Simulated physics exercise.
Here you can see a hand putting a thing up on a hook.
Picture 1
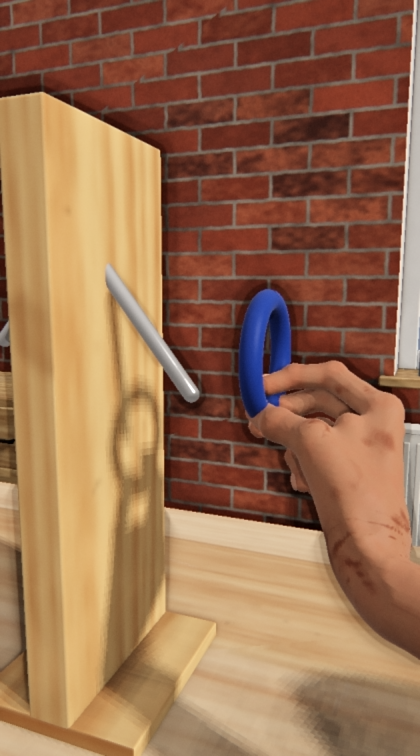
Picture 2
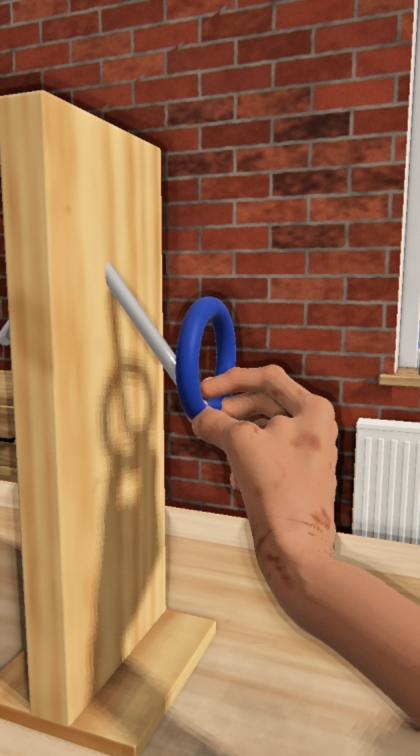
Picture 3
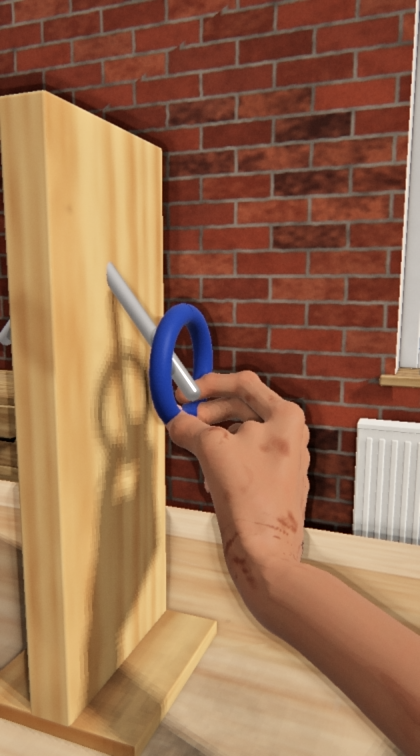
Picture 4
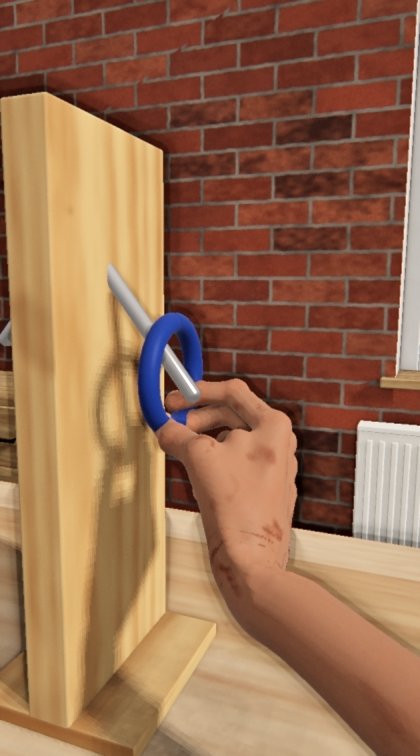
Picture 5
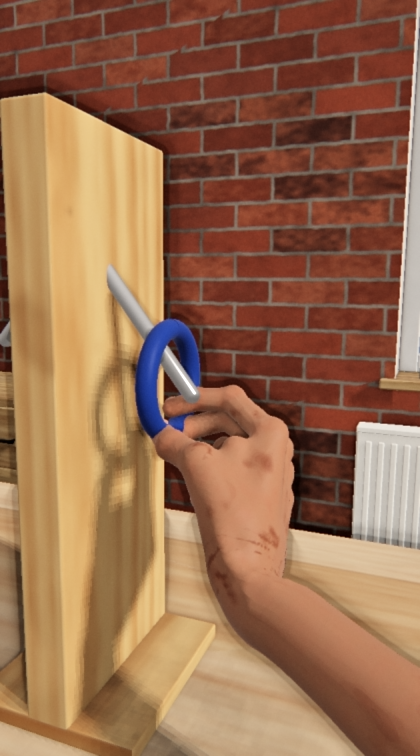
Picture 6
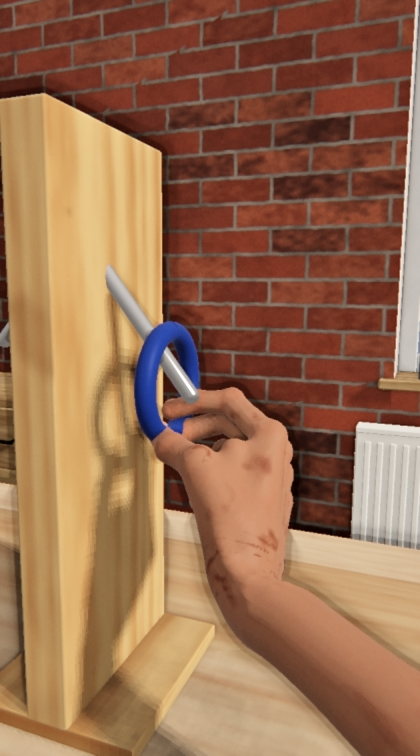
A hand holding a blue ring moves left toward a metal peg that sticks out from an upright wooden board, with a brick wall behind. The ring passes over the peg's tip and slides a little way along it, then stays almost still, with the fingers still gripping it.
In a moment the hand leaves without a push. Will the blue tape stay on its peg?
No.
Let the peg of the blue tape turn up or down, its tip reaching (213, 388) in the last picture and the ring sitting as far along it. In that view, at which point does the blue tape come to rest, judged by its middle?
Roughly (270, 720).
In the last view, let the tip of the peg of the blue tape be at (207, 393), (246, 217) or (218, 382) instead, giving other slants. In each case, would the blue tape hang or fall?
Lab note, blue tape - try 1: Drops off; try 2: Stays hung; try 3: Drops off.
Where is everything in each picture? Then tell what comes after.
Still on the way; blue tape (267, 357); peg stand (101, 420), in the first frame.
Still on the way; blue tape (208, 361); peg stand (101, 419), in the second frame.
Still on the way; blue tape (183, 367); peg stand (102, 418), in the third frame.
Still on the way; blue tape (173, 375); peg stand (102, 420), in the fourth frame.
Still on the way; blue tape (170, 381); peg stand (101, 421), in the fifth frame.
In place, still held; blue tape (169, 384); peg stand (101, 421), in the sixth frame.
Then, 0.20 s past the last view, blue tape in the air near (203, 496).
Then, 0.36 s past the last view, blue tape come down near (238, 683).
Finally, the blue tape drops to the table, near (261, 718).
